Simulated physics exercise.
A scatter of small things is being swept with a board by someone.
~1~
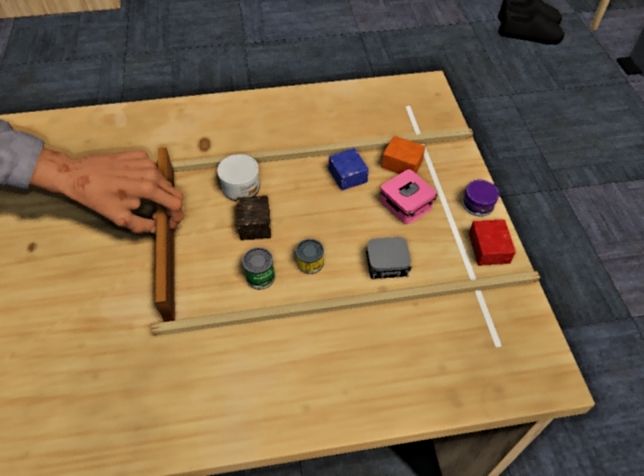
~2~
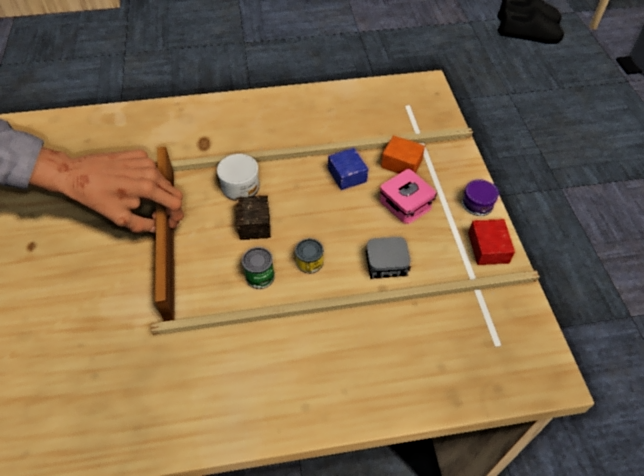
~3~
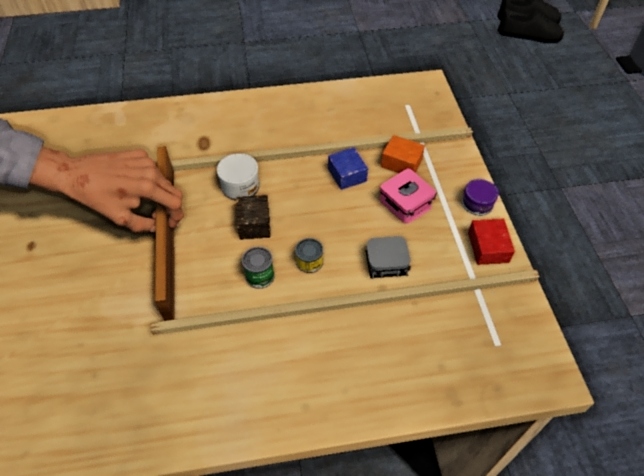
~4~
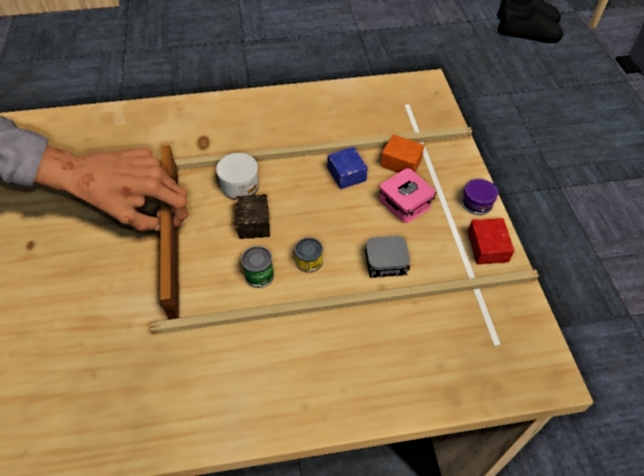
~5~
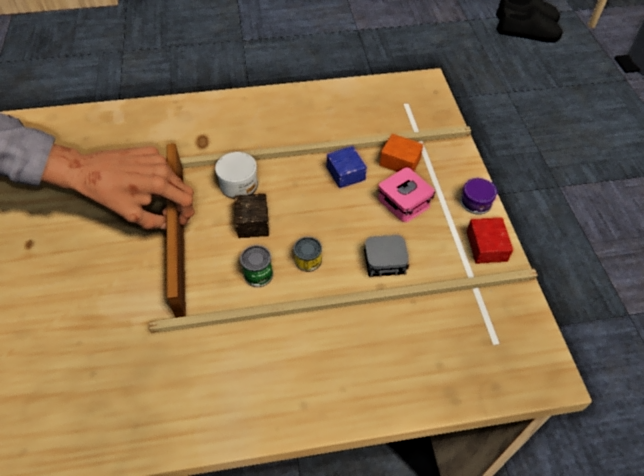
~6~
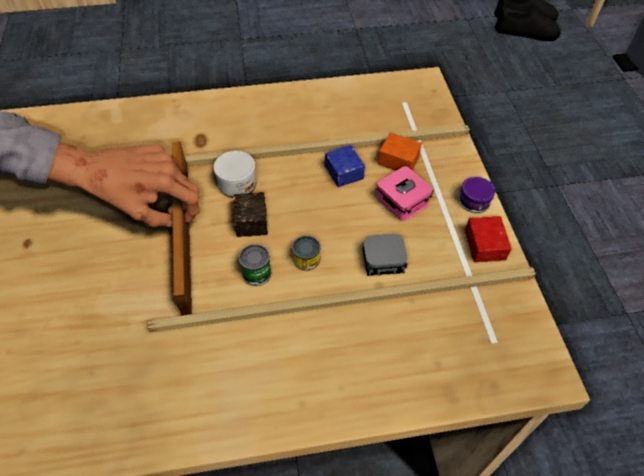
A hand held a wooden board still at the left of a table scattered with small blocks, pots and cases, then slid it slightly to the right between two thin wooden strips.
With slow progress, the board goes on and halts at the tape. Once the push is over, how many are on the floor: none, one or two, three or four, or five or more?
On the floor: Three or four.
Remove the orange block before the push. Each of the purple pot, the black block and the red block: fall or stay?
Purple pot - gone, black block - safe, red block - gone.
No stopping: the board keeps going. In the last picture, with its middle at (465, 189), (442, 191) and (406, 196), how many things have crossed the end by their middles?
The counts would come out as 6, 3 and 0.
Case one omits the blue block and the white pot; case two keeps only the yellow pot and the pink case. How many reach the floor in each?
2 in the first case, 2 in the second.
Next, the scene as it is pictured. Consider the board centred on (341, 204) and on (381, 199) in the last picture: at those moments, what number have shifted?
Well, it's 7 at the first one and 8 at the second.
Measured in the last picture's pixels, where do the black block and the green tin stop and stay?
Roughly at (456, 189) and at (476, 240), in that order.
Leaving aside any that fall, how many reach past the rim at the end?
Expected count: 3.
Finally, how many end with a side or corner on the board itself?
The number is 4.
Early on, none off yet; purple pot at rest near (477, 195); red block at rest near (488, 239); orange block at rest near (400, 154).
A while later, none off yet; purple pot at rest near (477, 195); red block at rest near (488, 239); orange block travelled a little near (413, 152).
Further along, none off yet; purple pot moving near (483, 194); red block moving near (497, 238); orange block travelled well along near (467, 145).
Finally, the number that fall off is three or four; lost, orange block, red block and purple pot.
